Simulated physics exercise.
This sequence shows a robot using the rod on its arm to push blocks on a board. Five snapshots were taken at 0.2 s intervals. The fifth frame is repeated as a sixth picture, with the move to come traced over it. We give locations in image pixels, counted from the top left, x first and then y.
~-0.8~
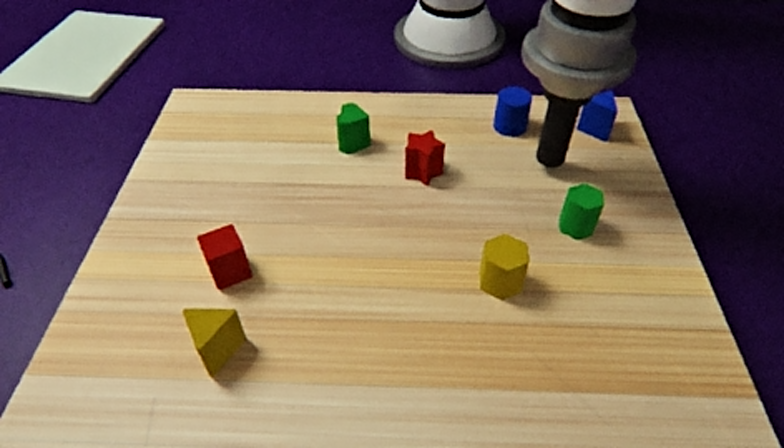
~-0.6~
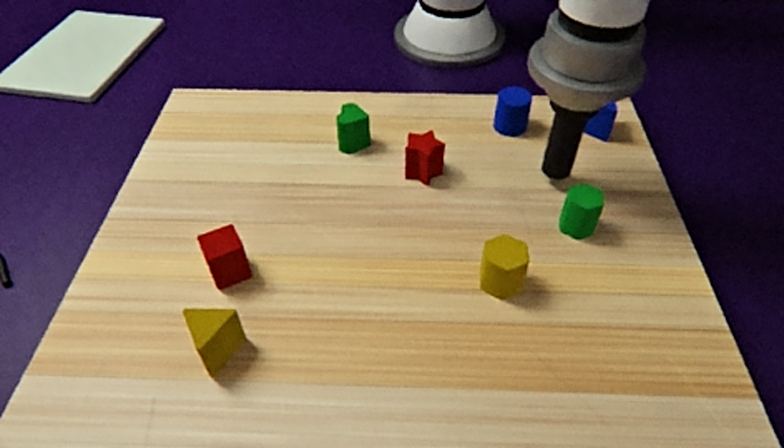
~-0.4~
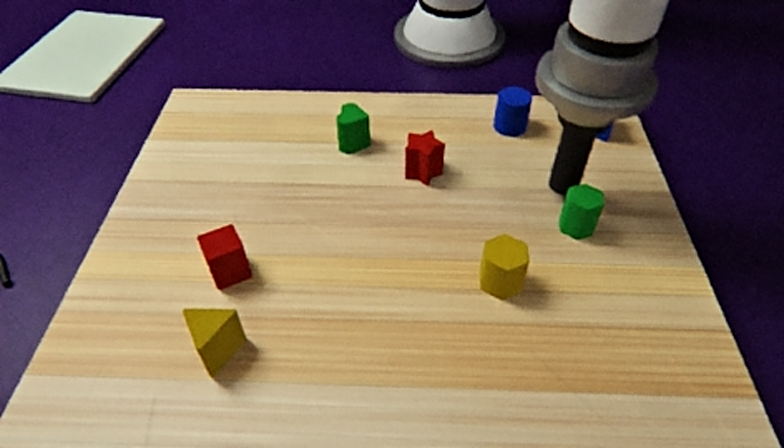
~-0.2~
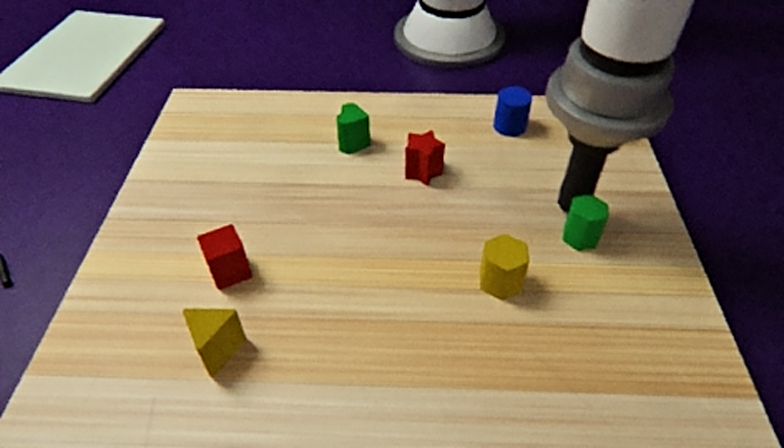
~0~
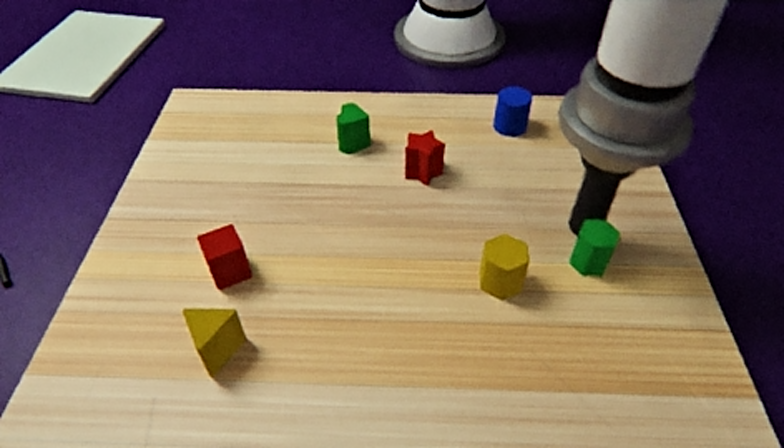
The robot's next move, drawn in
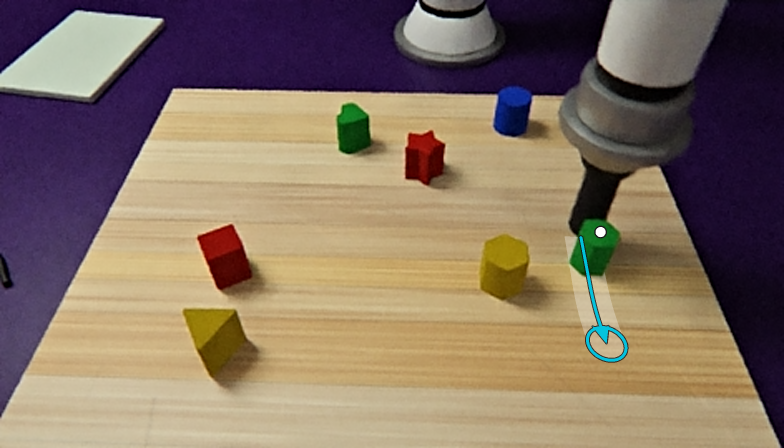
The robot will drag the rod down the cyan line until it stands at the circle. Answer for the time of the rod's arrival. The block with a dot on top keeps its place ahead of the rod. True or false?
The statement is correct.
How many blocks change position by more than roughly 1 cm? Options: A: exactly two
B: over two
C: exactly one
C - exactly one.
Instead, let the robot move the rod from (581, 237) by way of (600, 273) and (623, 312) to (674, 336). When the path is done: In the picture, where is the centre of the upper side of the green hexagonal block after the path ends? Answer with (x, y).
It should be at about (628, 313).
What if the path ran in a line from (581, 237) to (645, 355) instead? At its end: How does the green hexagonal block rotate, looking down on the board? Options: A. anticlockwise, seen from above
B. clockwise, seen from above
Option B.
Drawn move, from (581, 237) via (590, 286), ending at (607, 344); the dot is on the green hexagonal block.
What follows on the original path. One third of the way, rod at (591, 260); green hexagonal block at (610, 268).
Two thirds of the way, rod at (598, 296); green hexagonal block at (622, 307).
At the end, rod at (611, 335); yellow hexagonal block still; green hexagonal block at (636, 351).
